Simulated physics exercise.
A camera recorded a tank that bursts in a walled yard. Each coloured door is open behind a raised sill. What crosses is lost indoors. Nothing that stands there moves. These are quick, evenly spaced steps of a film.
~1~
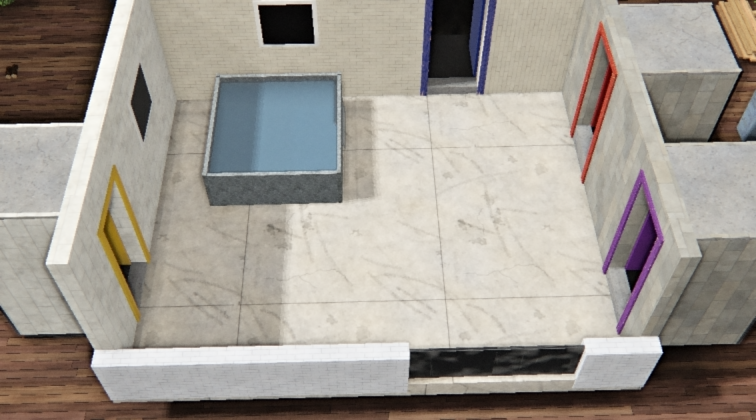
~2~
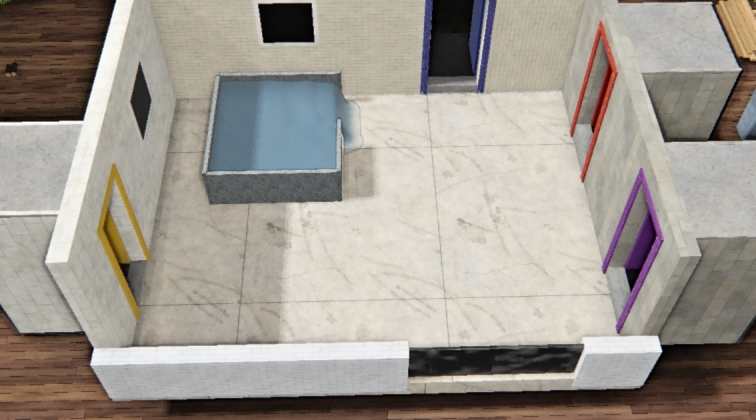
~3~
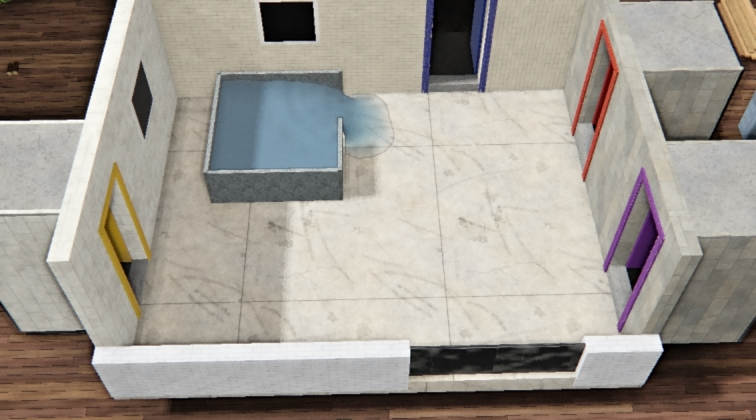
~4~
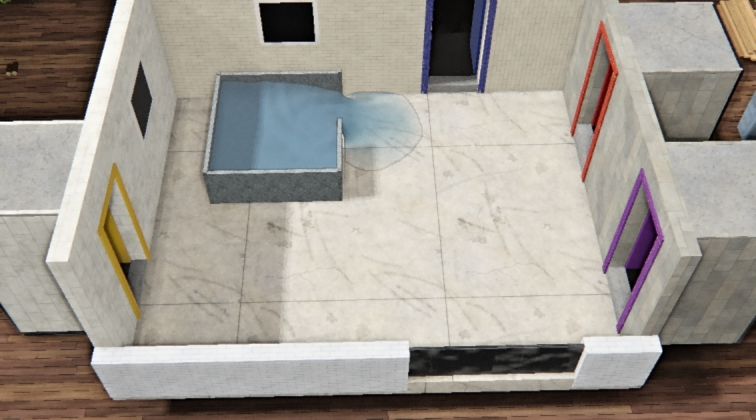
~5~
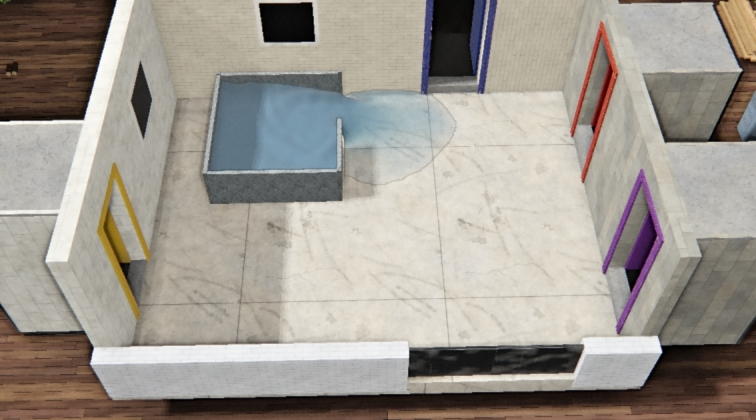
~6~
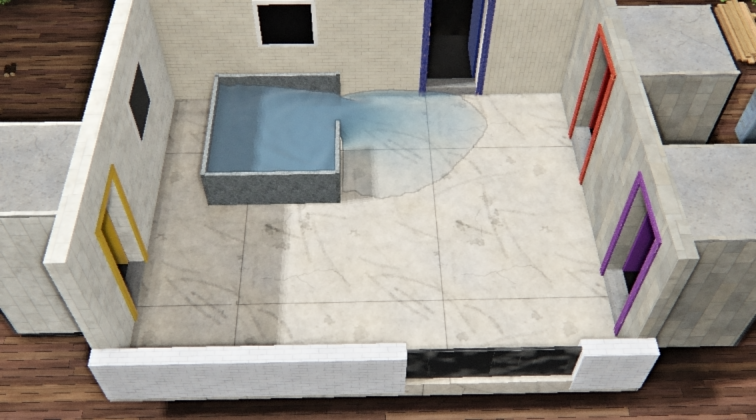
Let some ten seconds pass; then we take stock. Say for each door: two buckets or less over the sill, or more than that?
At the end, the blue door keeps the inflow to two buckets or less. The red door keeps the inflow to two buckets or less. The purple door keeps the inflow to two buckets or less. The yellow door lets the inflow pass two buckets.
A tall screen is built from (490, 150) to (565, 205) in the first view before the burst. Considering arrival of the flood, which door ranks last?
I'd pick the one in yellow.
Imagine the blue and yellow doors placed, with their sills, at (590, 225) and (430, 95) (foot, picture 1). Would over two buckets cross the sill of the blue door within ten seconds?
The blue one falls short.
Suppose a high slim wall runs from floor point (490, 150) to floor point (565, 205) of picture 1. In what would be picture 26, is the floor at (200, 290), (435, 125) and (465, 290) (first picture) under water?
Results in sequence: Bone-dry / swamped / bone-dry.
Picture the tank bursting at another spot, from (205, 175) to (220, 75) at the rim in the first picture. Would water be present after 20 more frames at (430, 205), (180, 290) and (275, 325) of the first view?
In turn: Untouched, then inundated, then inundated.
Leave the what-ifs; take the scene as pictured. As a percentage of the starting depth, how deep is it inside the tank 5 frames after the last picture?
Roughly 72 percent.
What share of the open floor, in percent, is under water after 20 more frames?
Around 40 percent.
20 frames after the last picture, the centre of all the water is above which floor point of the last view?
I'd put it at around (399, 165).
A moment on, water covers 25 % of the floor; the blue door wet at the sill, nothing in, the red door wet at the sill, nothing in, the purple door not reached, the yellow door not reached.
Next, water covers 30 % of the floor; the blue door wet at the sill, nothing in, the red door wet at the sill, nothing in, the purple door not reached, the yellow door not reached.
Then, water covers 40 % of the floor; the blue door wet at the sill, nothing in, the red door wet at the sill, nothing in, the purple door wet at the sill, nothing in, the yellow door not reached.
Later, water covers 70 % of the floor; the blue door wet at the sill, nothing in, the red door wet at the sill, nothing in, the purple door wet at the sill, nothing in, the yellow door not reached.
In the end, water covers 95 % of the floor; the blue door wet at the sill, nothing in, the red door wet at the sill, nothing in, the purple door wet at the sill, nothing in, the yellow door over two buckets in.
